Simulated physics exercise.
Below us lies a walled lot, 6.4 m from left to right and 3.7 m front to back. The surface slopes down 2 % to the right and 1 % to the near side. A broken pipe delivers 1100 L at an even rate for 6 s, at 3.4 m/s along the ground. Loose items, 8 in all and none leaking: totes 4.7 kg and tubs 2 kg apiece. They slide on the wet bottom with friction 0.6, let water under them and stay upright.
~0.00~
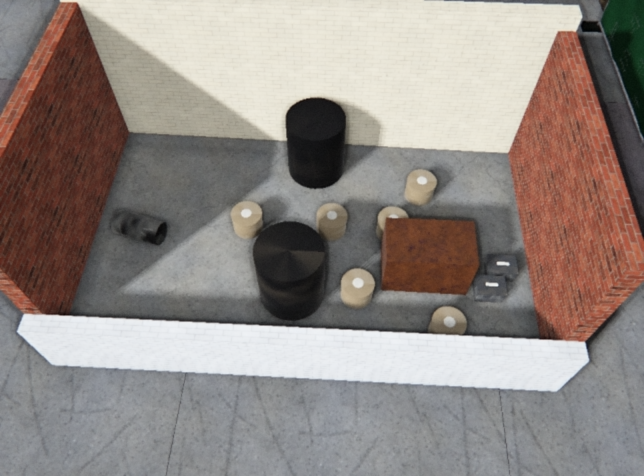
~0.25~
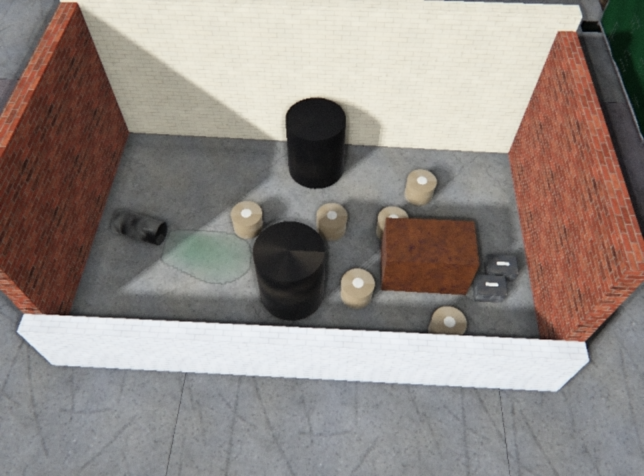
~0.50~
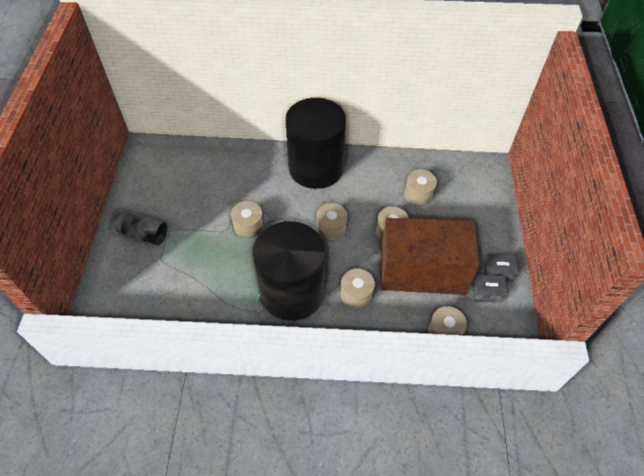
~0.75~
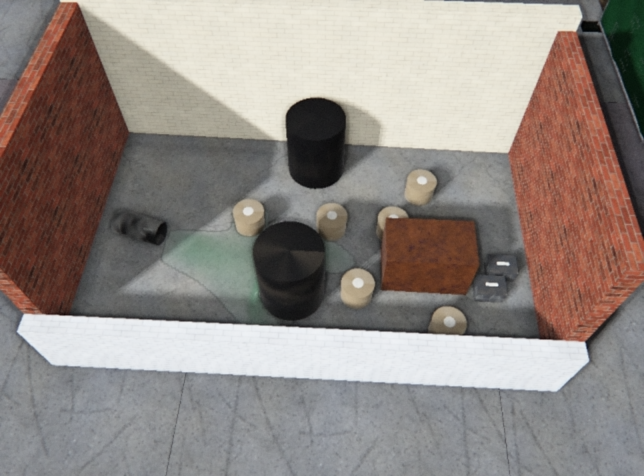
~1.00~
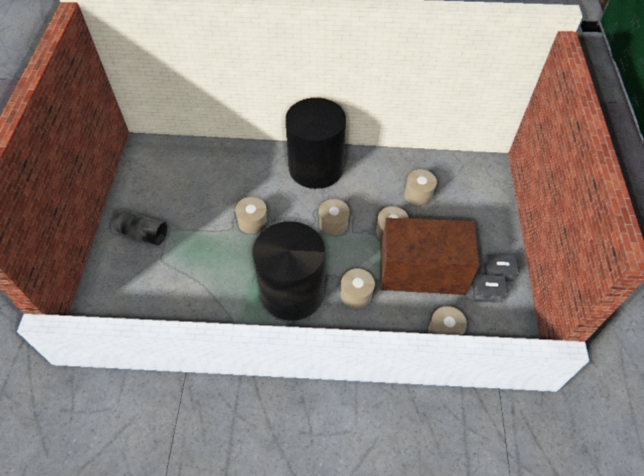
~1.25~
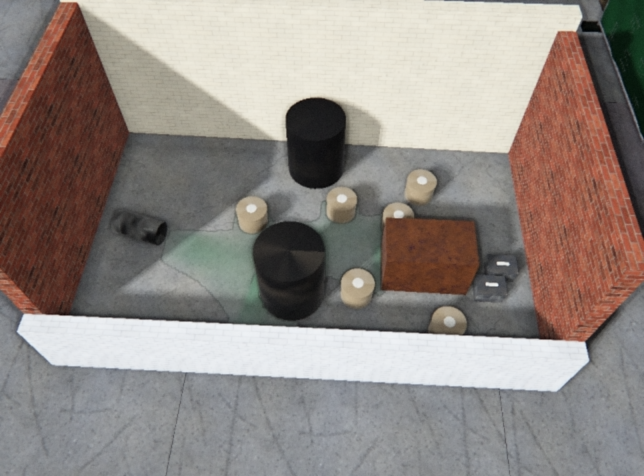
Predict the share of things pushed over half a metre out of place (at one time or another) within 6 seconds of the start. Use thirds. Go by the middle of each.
It is between one and two thirds.
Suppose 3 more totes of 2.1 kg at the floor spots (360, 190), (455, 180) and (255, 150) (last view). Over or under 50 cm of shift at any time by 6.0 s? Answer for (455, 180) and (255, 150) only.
In turn: Over, less.
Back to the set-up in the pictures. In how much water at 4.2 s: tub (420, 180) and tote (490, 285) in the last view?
Roughly 15 and 3 cm.
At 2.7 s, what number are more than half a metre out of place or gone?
By then 3.
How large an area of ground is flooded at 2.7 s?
Roughly 13 m2.
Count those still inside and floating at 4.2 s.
At that moment 5.
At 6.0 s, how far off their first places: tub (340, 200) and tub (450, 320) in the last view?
In that order: 200 cm, 100 cm.
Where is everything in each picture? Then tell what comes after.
The first picture shows a tub at (332, 215) rests on the ground; a tub at (246, 213), on the bottom; 0.0 m2 under water; 0 of 8 have shifted.
The second picture shows a tub at (332, 215), on the bottom; a tub at (246, 213) rests on the ground; water covers 0.8 m2; 0 of 8 have shifted.
The third picture shows a tub at (332, 215) rests on the ground; a tub at (246, 213), on the bottom; water covers 1.6 m2; 0 of 8 have shifted.
The fourth picture shows a tub at (332, 215), on the bottom; a tub at (248, 211), on the bottom, 5 cm from its start; water covers 2.3 m2; 0 of 8 have shifted.
The fifth picture shows a tub at (334, 211) rests on the ground, 8 cm from its start; a tub at (250, 209), on the bottom, 10 cm from its start; 3.1 m2 under water; 2 of 8 have shifted.
The sixth picture shows a tub at (342, 199), on the bottom, 34 cm from its start; a tub at (251, 208) rests on the ground, 11 cm from its start; water covers 4.0 m2; 3 of 8 have shifted.
After 1.8 s 2 of 8 are over 50 cm from their spots; 1 afloat.
After 2.7 s 3 of 8 are over 50 cm from their spots; 3 afloat.
After 4.2 s 4 of 8 are over 50 cm from their spots; 5 afloat.
After 6.0 s 5 of 8 are over 50 cm from their spots, and 5 have been at some point; 7 afloat.
